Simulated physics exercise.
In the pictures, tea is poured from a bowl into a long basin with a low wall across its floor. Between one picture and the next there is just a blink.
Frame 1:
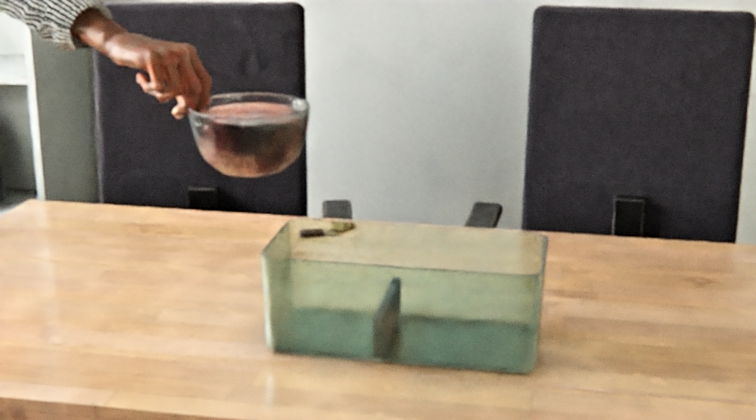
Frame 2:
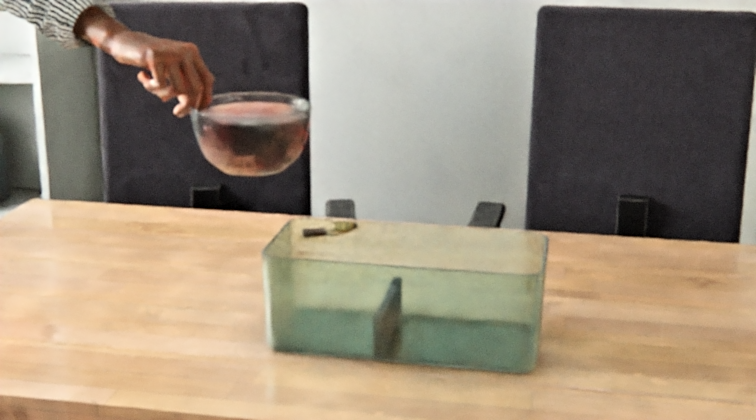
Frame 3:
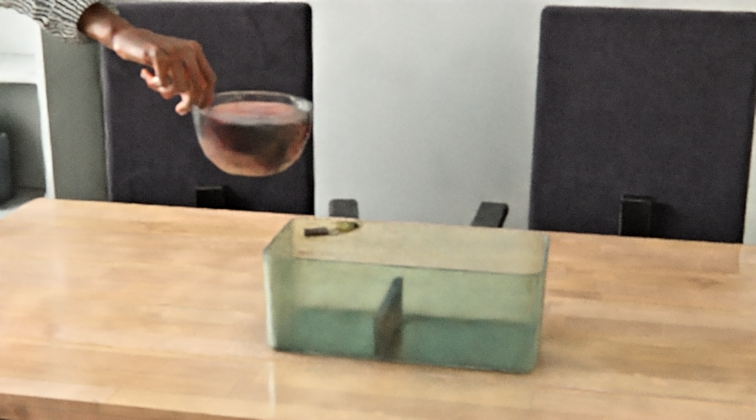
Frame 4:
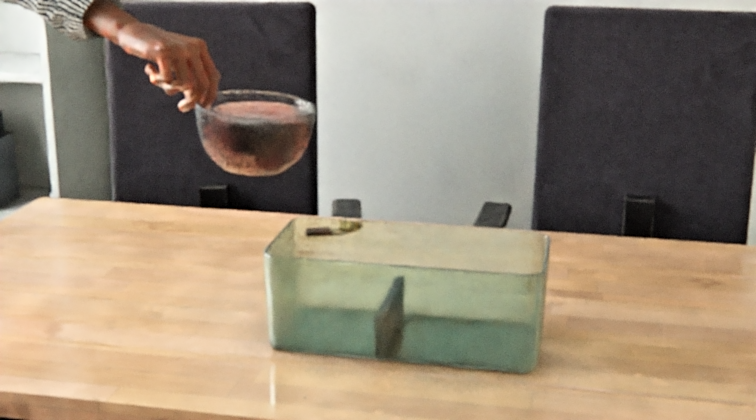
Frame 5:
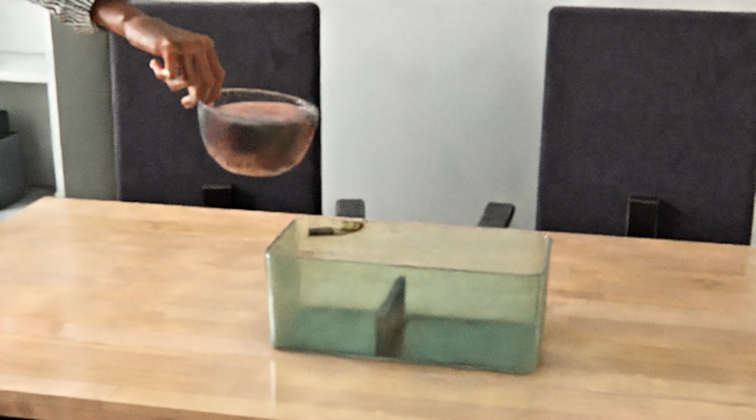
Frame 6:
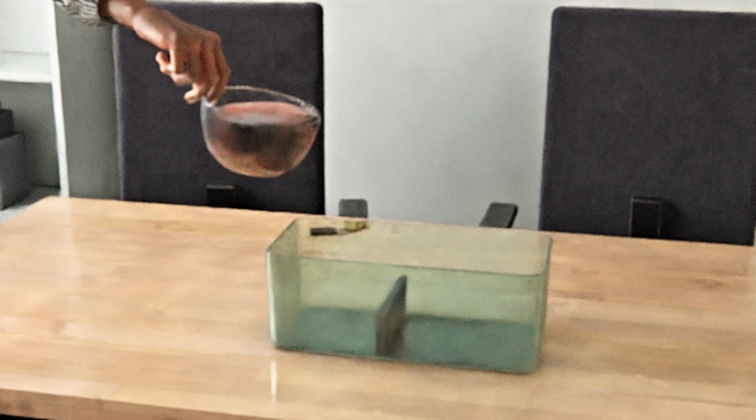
A hand holds a clear glass bowl of reddish-brown tea above and to the left of a long, greenish see-through basin with a low wall across its floor. The bowl starts out level, drifts very slightly right, then tilts gently, its right rim dipping a little.
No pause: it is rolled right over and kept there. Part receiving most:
More to the left.
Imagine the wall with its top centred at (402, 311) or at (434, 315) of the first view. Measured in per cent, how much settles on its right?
10 % and 15 %, roughly.
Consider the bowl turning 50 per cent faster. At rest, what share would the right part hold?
Around 10 per cent ends up there.
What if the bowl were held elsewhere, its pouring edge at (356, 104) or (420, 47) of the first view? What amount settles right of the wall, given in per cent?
About 80 and 95 per cent.
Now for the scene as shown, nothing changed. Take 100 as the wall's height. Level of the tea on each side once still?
Left side roughly 70, right side roughly 10.
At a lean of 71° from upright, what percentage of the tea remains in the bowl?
Looks like roughly 40 percent is still held.
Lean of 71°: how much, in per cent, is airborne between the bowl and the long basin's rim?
30 in a hundred.
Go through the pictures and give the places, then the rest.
It leans 0°; its right rim is at (307, 110); the tea meets the walls at (197, 112) and (307, 117); the long basin's rim runs from (275, 238) to (545, 256); the wall's top is at (388, 298), in the first frame.
It leans 0°; its right rim is at (309, 110); the tea meets the walls at (199, 111) and (308, 117), in the second frame.
It leans 2°; its right rim is at (310, 111); the tea meets the walls at (201, 110) and (310, 117), in the third frame.
It leans 4°; its right rim is at (313, 114); the tea meets the walls at (204, 110) and (311, 118), in the fourth frame.
It leans 8°; its right rim is at (315, 117); the tea meets the walls at (207, 111) and (314, 118), in the fifth frame.
It leans 12°; its right rim is at (317, 122); the tea meets the walls at (210, 111) and (316, 118), in the sixth frame.
A moment on, the tilt is 71° and 42 per cent is still to pour, 23 is left of the wall and 2 right of it.
Next, the tilt is 111° and 1 per cent is still to pour, 86 is left of the wall and 9 right of it.
Then the tilt is 121° and 0 per cent is still to pour, 88 is left of the wall and 11 right of it.
Later the tilt is 121° and 0 per cent is still to pour, 88 is left of the wall and 11 right of it.
In the end 88 per cent lies left of the wall, 12 right of it and 1 outside.
